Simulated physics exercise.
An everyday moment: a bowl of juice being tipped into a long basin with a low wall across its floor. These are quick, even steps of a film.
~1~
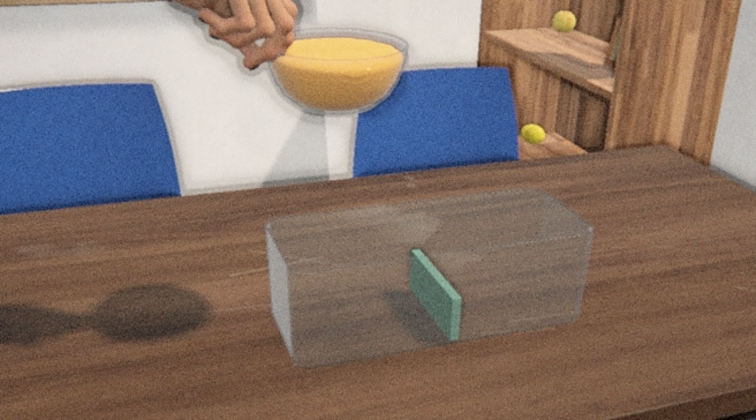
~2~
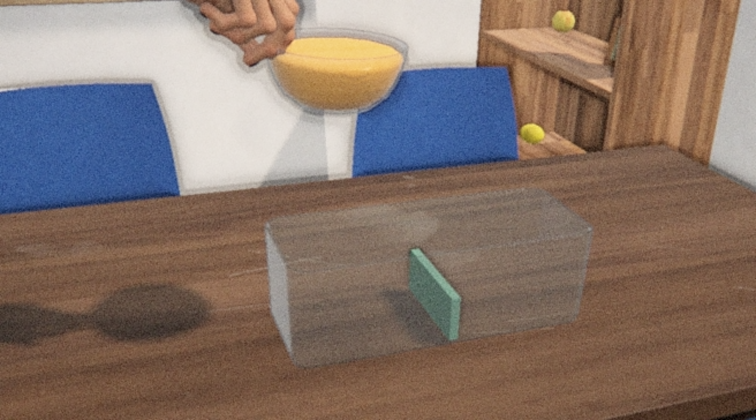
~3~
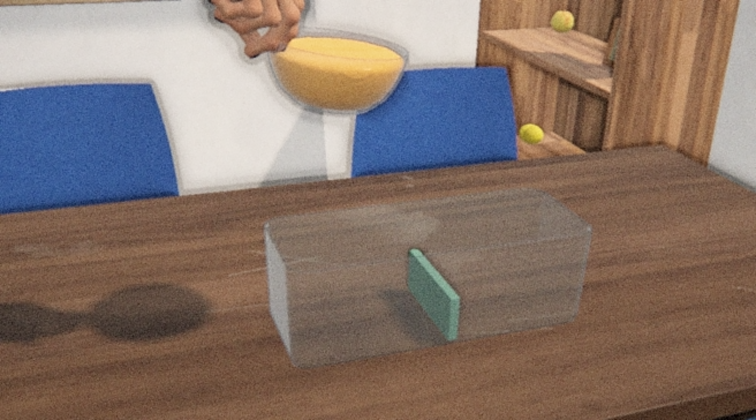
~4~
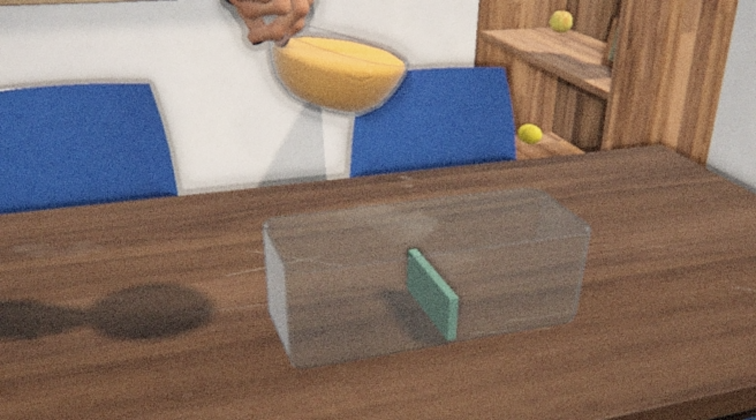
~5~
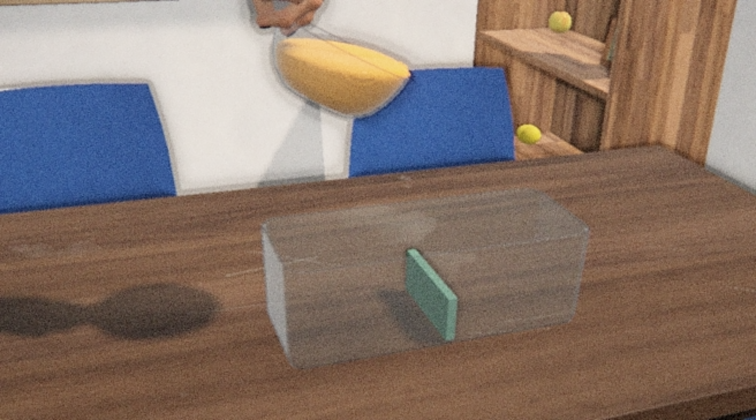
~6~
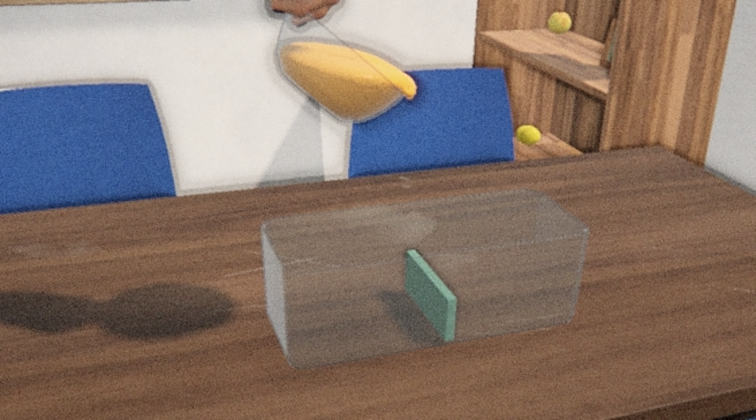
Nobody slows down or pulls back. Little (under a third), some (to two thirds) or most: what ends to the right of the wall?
In the end from a third to two thirds is right of the wall.
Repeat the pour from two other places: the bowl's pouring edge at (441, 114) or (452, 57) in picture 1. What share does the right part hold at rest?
Near 70 % and 80 %.
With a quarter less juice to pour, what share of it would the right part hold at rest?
Roughly 40 in a hundred.
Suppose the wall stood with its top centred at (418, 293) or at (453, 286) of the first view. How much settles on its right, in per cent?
Roughly 65 per cent, and 30 per cent.
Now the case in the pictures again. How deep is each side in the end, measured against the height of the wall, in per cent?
The left part 20 per cent, the right part 20.
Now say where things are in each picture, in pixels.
In the first frame, it leans 0°; its right rim is at (403, 42); the juice meets the walls at (268, 56) and (397, 48); the long basin's rim runs from (277, 247) to (567, 210); the wall's top is at (435, 274).
In the second frame, it leans 2°; its right rim is at (402, 44); the juice meets the walls at (268, 54) and (397, 49).
In the third frame, it leans 7°; its right rim is at (403, 50); the juice meets the walls at (270, 51) and (397, 53).
In the fourth frame, it leans 16°; its right rim is at (403, 61); the juice meets the walls at (273, 48) and (399, 56).
In the fifth frame, it leans 27°; its right rim is at (401, 75); the juice meets the walls at (276, 48) and (386, 60); 4 per cent is over the edge.
In the sixth frame, it leans 40°; its right rim is at (397, 92); the juice meets the walls at (281, 51) and (377, 66); 12 per cent is over the edge.
A moment on, the bowl is tipped right over and 2 per cent is still to pour, 11 is left of the wall and 35 right of it.
Next, the bowl is tipped right over and 0 per cent is still to pour, 47 is left of the wall and 49 right of it.
Then the bowl is tipped right over and 0 per cent is still to pour, 47 is left of the wall and 46 right of it.
Later the bowl is tipped right over and 0 per cent is still to pour, 49 is left of the wall and 47 right of it.
At rest 49 per cent lies left of the wall, 48 right of it and 4 outside.
